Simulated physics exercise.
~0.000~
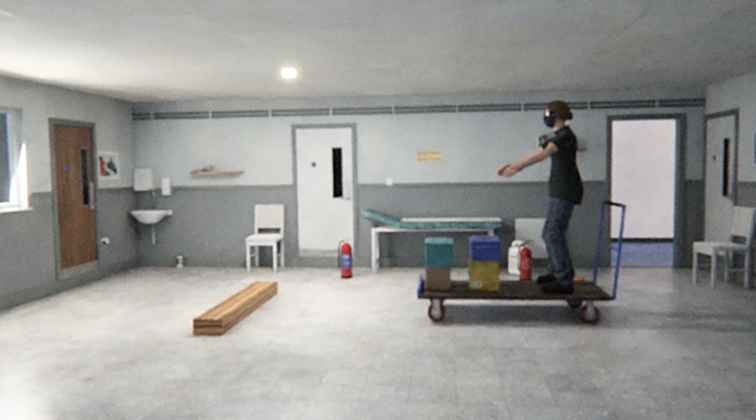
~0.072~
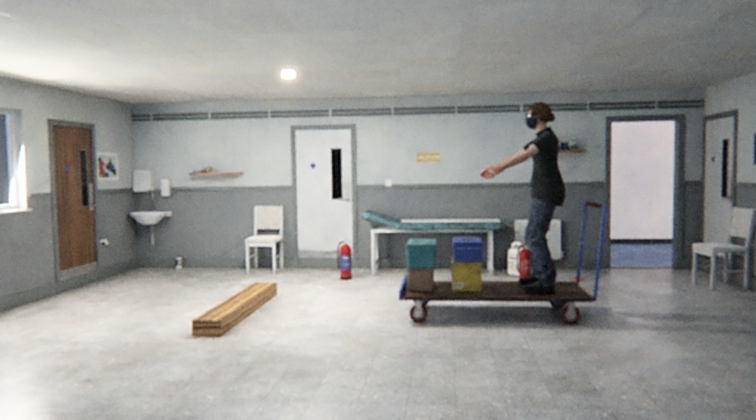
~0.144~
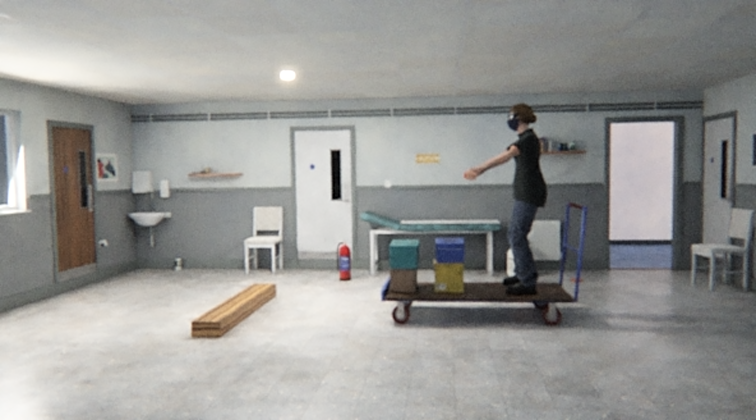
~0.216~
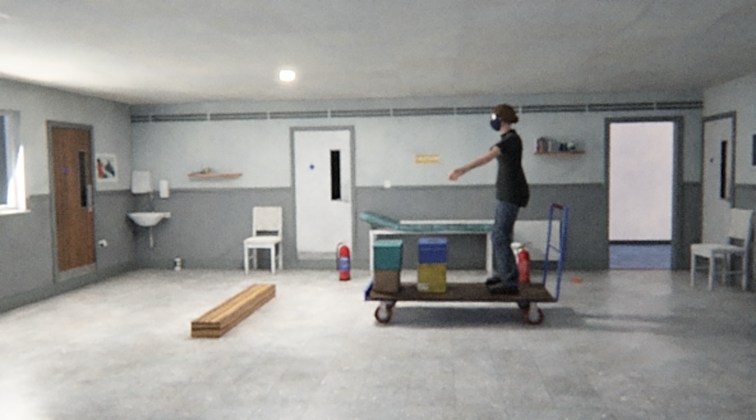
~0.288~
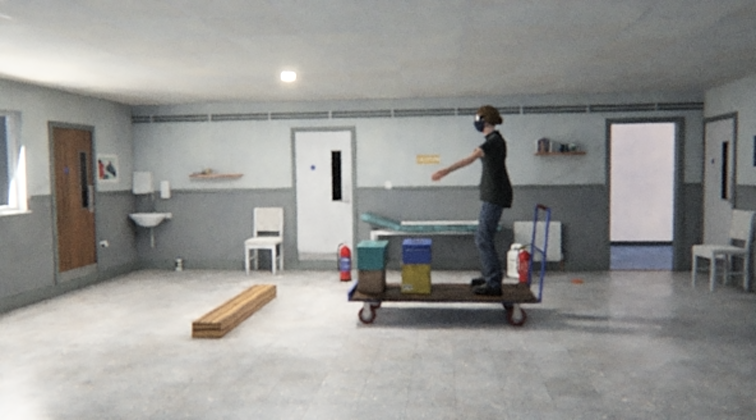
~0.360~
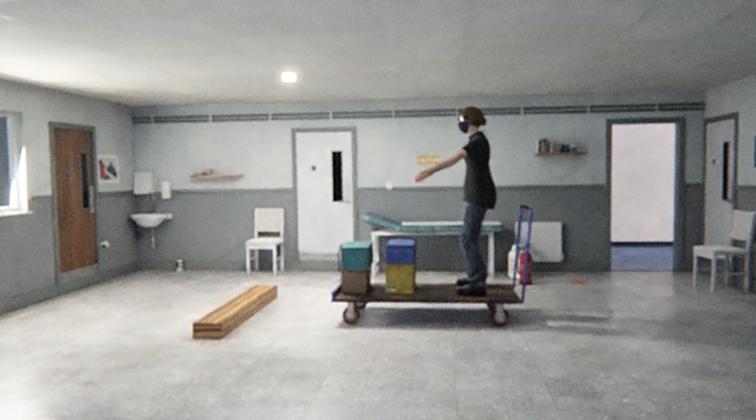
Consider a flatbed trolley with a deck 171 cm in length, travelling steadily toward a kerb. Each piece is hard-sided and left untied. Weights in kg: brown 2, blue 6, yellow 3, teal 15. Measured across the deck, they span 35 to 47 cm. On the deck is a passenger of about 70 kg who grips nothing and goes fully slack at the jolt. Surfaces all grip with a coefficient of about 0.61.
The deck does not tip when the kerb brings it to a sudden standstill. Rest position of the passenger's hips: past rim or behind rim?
Behind rim.
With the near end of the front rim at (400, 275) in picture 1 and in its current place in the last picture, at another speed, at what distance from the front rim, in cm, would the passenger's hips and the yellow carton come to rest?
Then hips 100 behind, yellow 50 behind.
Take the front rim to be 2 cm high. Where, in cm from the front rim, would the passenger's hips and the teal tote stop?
Result: Hips 20 cm behind the rim; teal 60 cm beyond it.
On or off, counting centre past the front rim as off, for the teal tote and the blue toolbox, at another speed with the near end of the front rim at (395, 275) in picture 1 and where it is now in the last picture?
Then the teal one is past the rim and the blue one is still in place.
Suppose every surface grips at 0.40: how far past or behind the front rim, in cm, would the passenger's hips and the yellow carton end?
Hips: 40 cm behind; yellow: 40 cm behind.
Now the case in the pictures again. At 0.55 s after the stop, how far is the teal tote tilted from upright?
Around 140° from upright.
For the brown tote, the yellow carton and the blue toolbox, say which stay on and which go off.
End state - brown: Stays put, yellow: Stays put, blue: Comes away.
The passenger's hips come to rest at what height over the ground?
Roughly 65 cm.
Impact comes at 0.79 s.
After 1.04 s the passenger's hips are 84 cm behind the rim, near (325, 224) in the last picture's view.
After 1.34 s the passenger's hips are 56 cm behind the rim, near (299, 242) in the last picture's view.
After 1.79 s the passenger's hips are 50 cm behind the rim, near (295, 248) in the last picture's view.
When all is still (3.9 s), past the rim, blue toolbox and teal tote; behind it, brown tote, yellow carton and the passenger's hips.
